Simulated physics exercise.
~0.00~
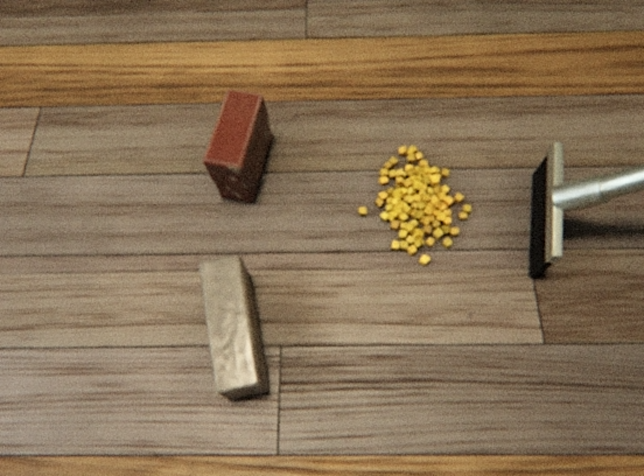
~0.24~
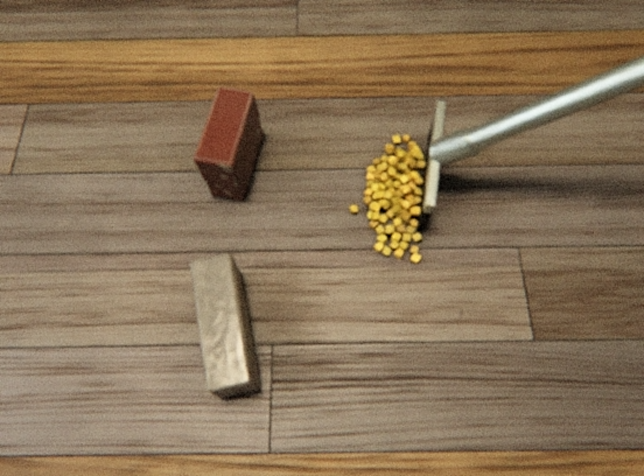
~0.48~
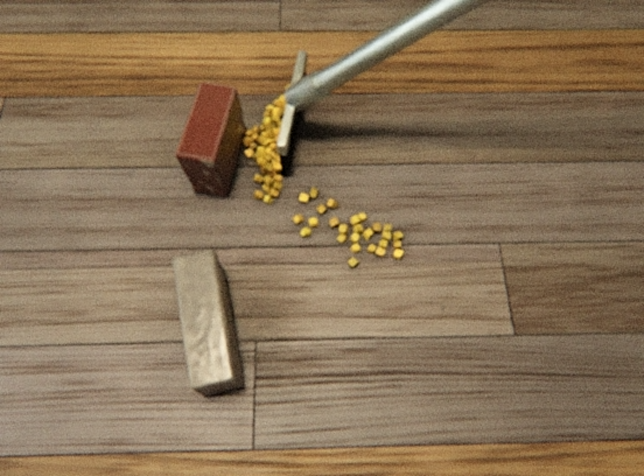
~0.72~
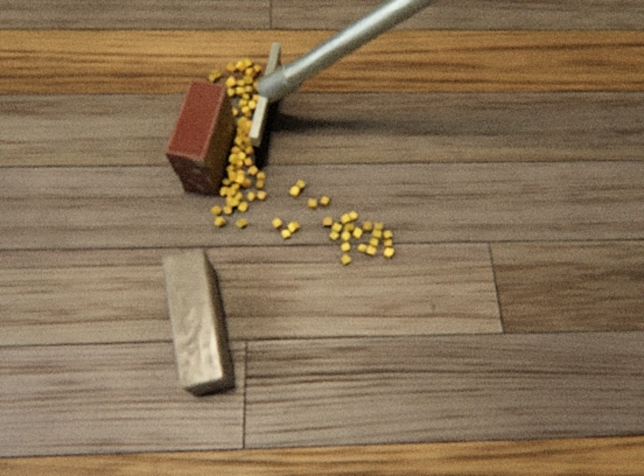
To begin with, a loose pile of small yellow cubes lies on a wooden plank floor, with a squeegee on a metal handle to its right and two blocks, one red and one pale grey, standing apart to its left. The squeegee slides left and presses into the pile, bunching the cubes together. It carries many of them toward the red block, while others trail behind in a loose scatter. The cubes squeeze between blade and block, some spreading around the block's upper corner. At the end, most remain in front of the blocks, and none has entered the gap.
